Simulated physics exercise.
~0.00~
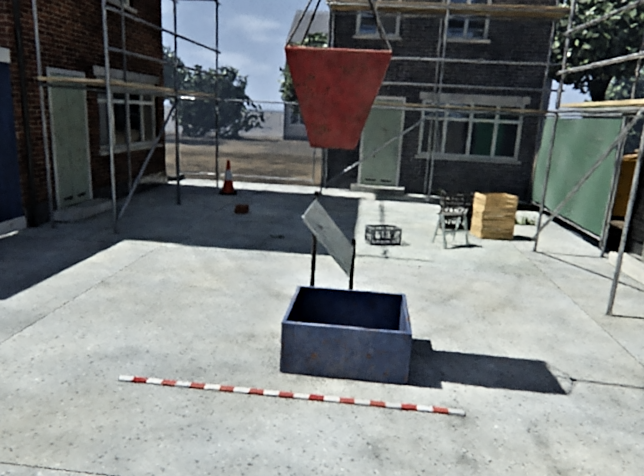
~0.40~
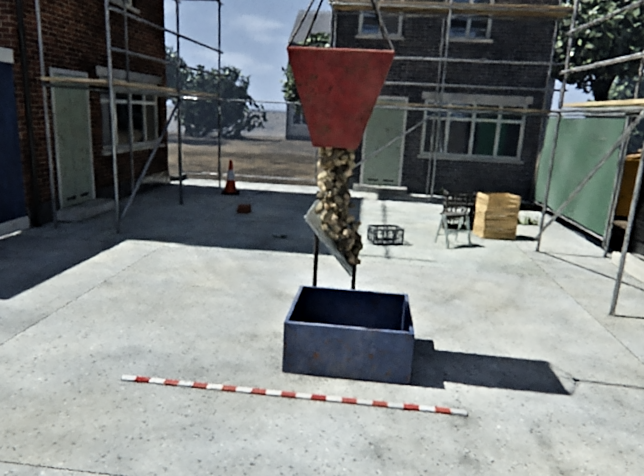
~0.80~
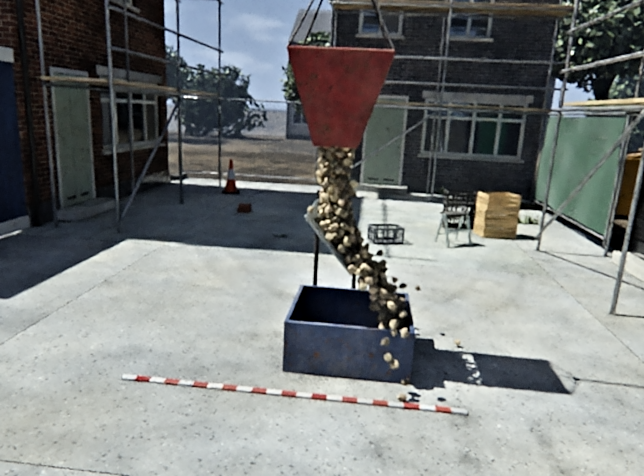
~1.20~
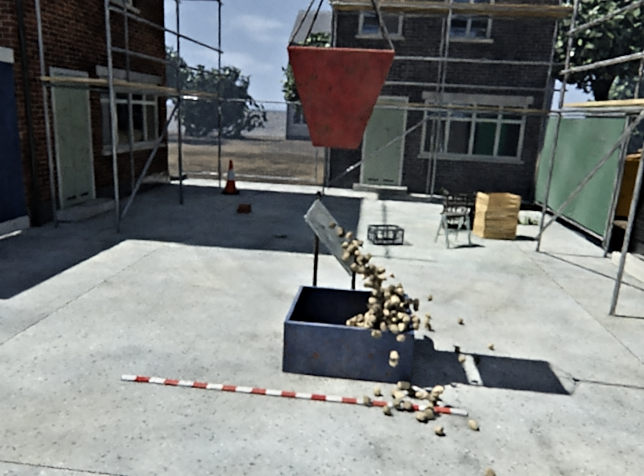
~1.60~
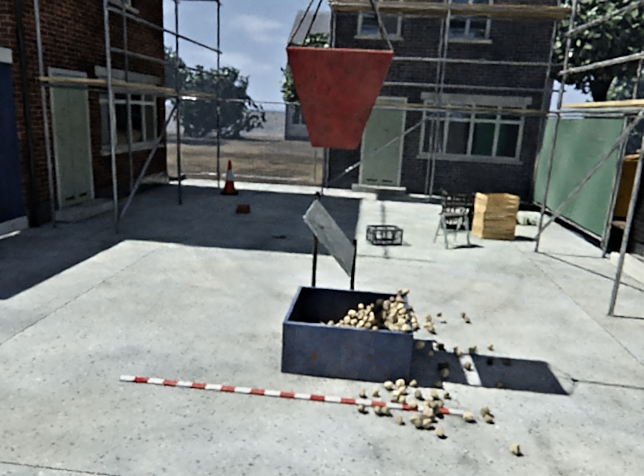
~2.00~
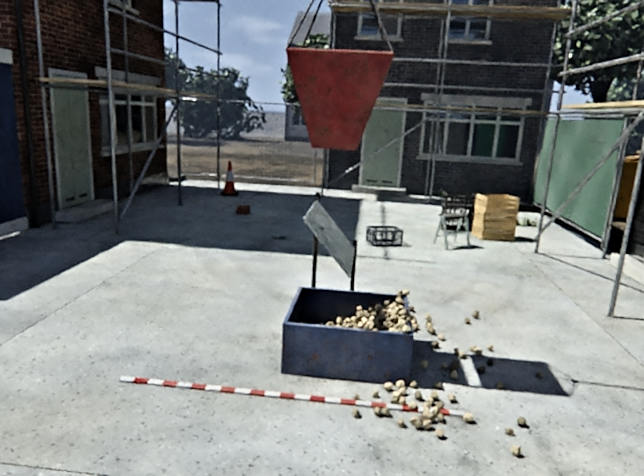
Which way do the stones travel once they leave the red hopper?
The stones move down, dropping onto the sloping plate and then into the bin and onto the ground beside it.
At the start, a red hopper hangs above a tilted steel plate and an empty dark blue bin in a paved yard, with a red and white striped pole lying in front. Pale stones then pour from the bottom of the hopper onto the plate. They slide off its sloping face toward the right, most dropping into the bin while some tumble over its right side. The hopper empties and the last stones leave the plate. At the end, most of the stones lie heaped in the bin, with a smaller number scattered on the ground beside it, around the pole's right end.
